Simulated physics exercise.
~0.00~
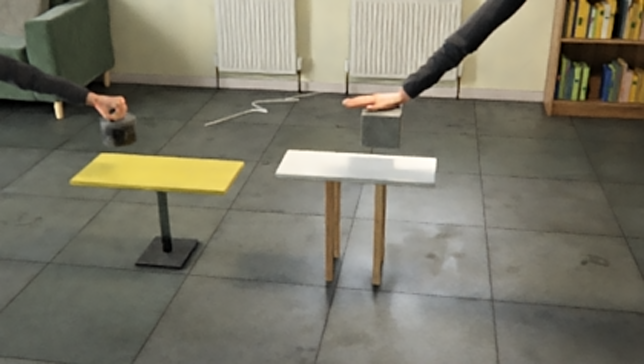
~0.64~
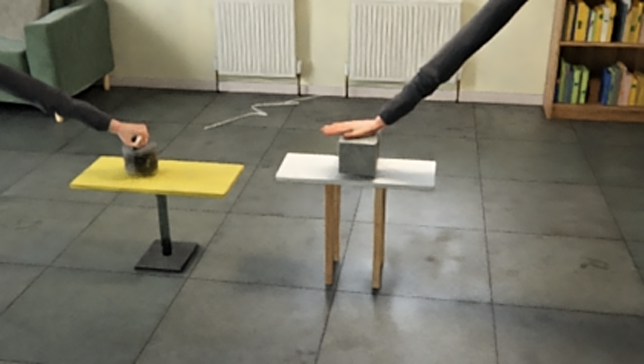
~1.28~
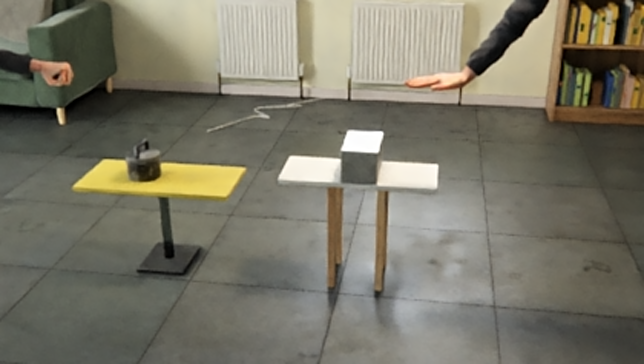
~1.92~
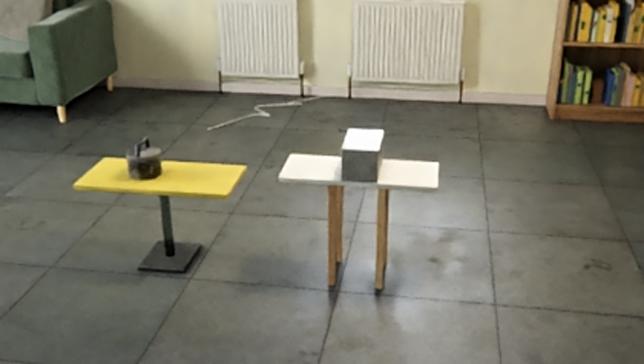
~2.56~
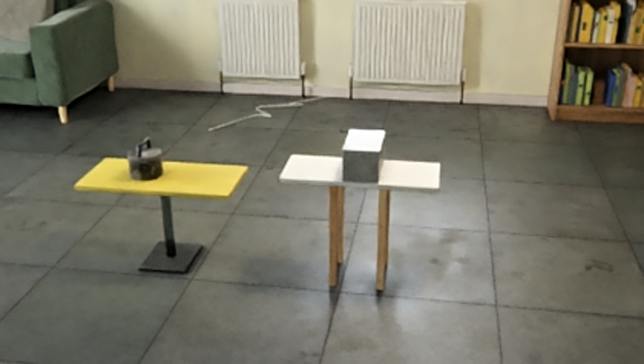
A small dark object with a handle and a larger grey block are lowered by two hands, one reaching in from each side, in a room with dark floor tiles, seen from slightly above by a gently swaying camera. On the left stands a yellow-topped stand on a single black post, and on the right a white-topped trestle on wooden legs. The left hand sets its object on the yellow top while the right hand brings the block down onto the white one. Both hands let go and draw away out of view. Both supports stay upright and steady, still holding their loads.
